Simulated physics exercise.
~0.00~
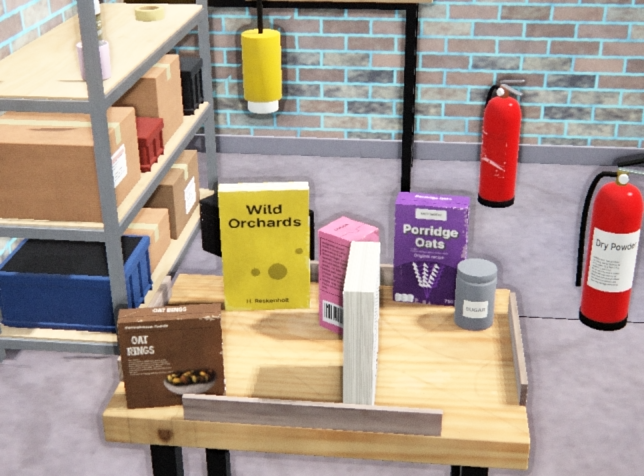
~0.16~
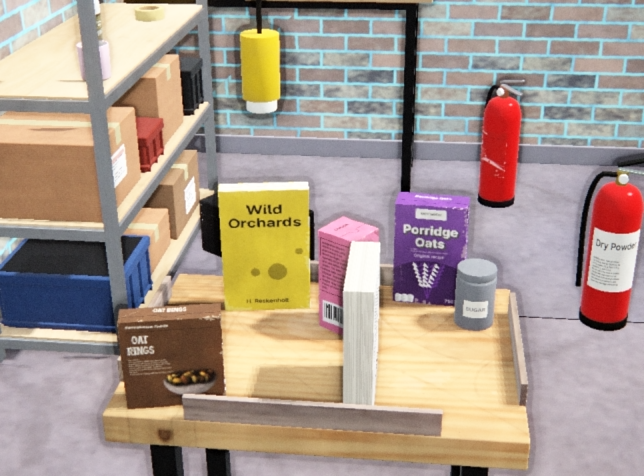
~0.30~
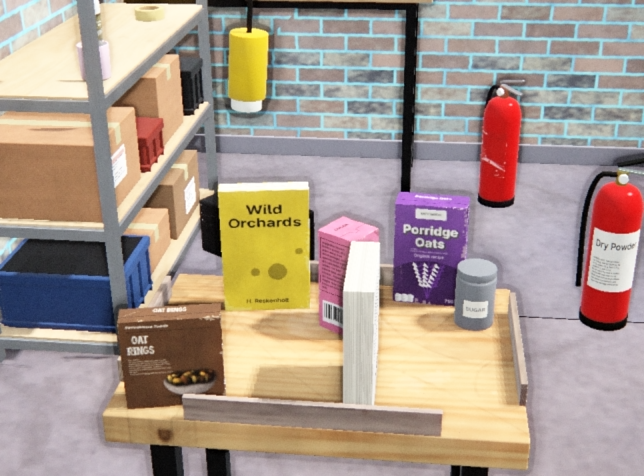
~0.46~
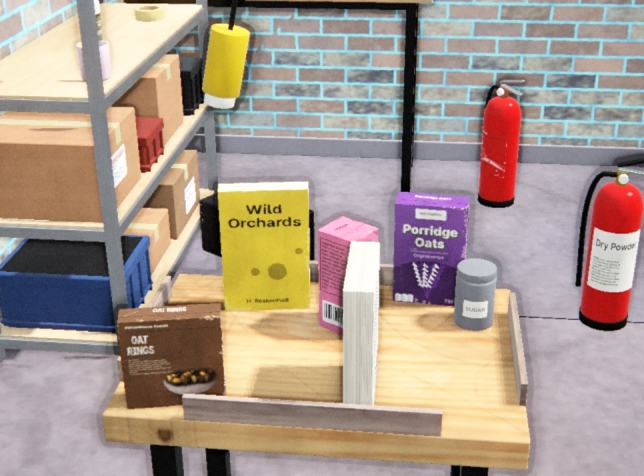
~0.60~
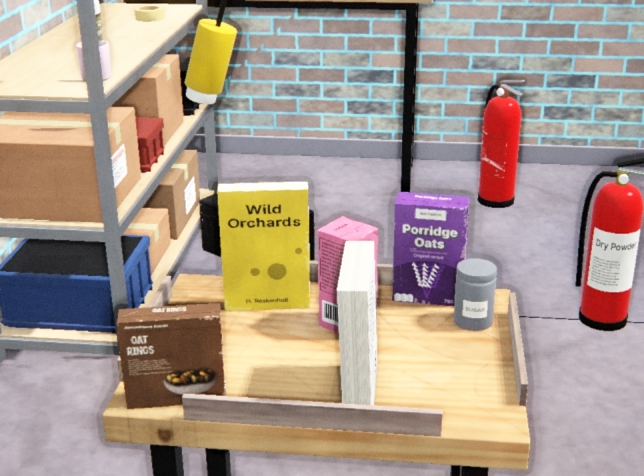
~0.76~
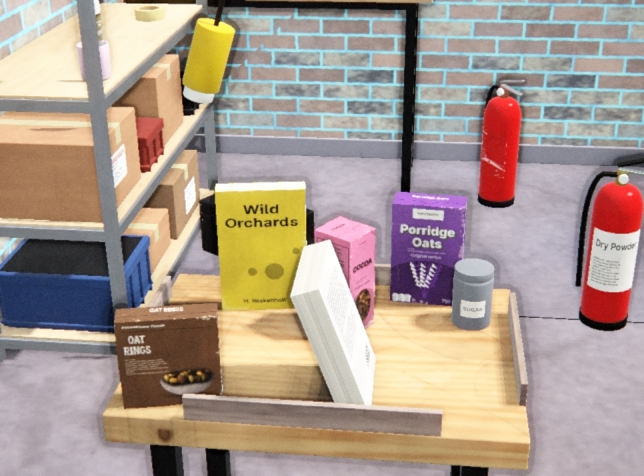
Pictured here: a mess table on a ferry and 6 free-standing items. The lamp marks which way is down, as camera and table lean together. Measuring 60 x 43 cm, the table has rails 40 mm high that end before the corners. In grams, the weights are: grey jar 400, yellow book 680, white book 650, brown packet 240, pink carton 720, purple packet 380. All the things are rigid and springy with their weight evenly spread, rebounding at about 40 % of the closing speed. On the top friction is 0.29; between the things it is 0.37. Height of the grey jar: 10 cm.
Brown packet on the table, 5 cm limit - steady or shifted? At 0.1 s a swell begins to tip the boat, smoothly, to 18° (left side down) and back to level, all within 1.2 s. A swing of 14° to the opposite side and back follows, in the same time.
Shifted.
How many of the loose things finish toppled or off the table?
2.
After 0.96 s, boat heeled 11°, left side down; brown packet slid 8 cm near (117, 354); white book on its side; pink carton slid 2 cm.
After 1.36 s, boat level; brown packet now off the table; white book on its side; pink carton slid 2 cm.
After 1.76 s, boat heeled 12°, right side down; white book on its side; pink carton slid 2 cm.
At rest (3.0 s), off the table, brown packet; tipped over on the table, white book; the other 4 in place, give or take 5 cm.
